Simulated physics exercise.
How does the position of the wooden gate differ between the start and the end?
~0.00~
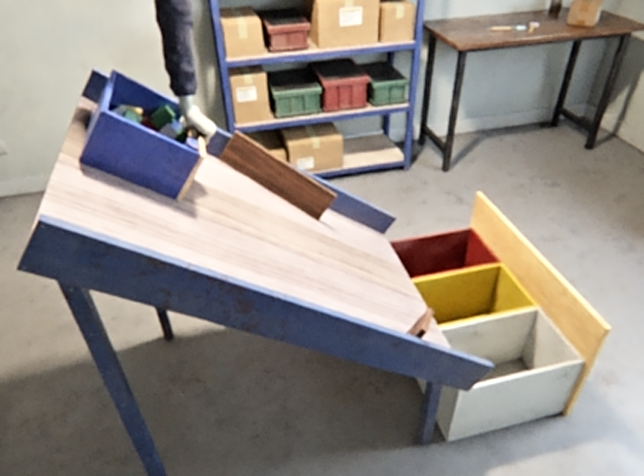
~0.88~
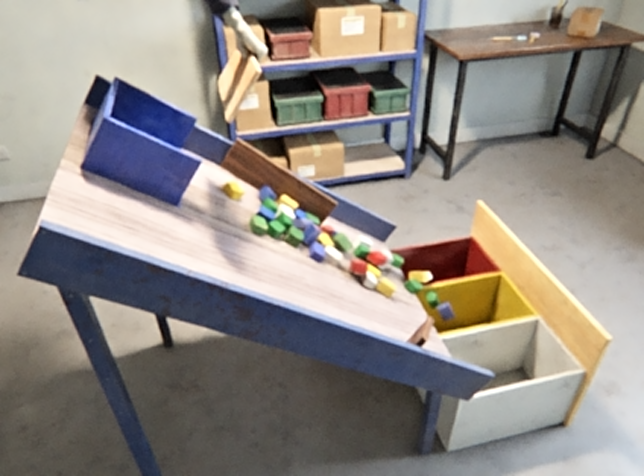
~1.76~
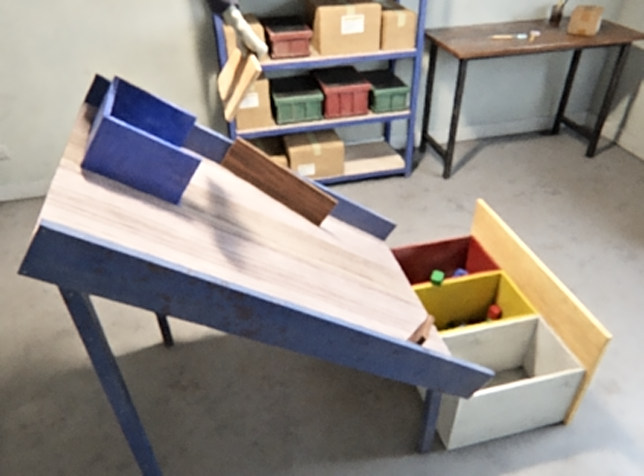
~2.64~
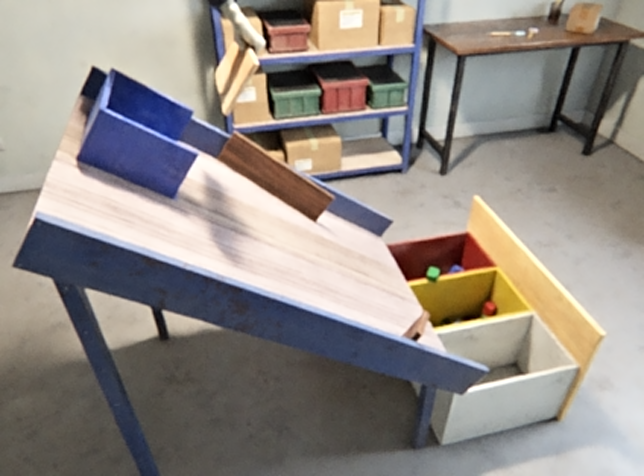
At the start the gate stands across the open lower side of the blue pen, holding back the blocks. By the end it is up and to the right, held clear of the pen in front of the shelves.
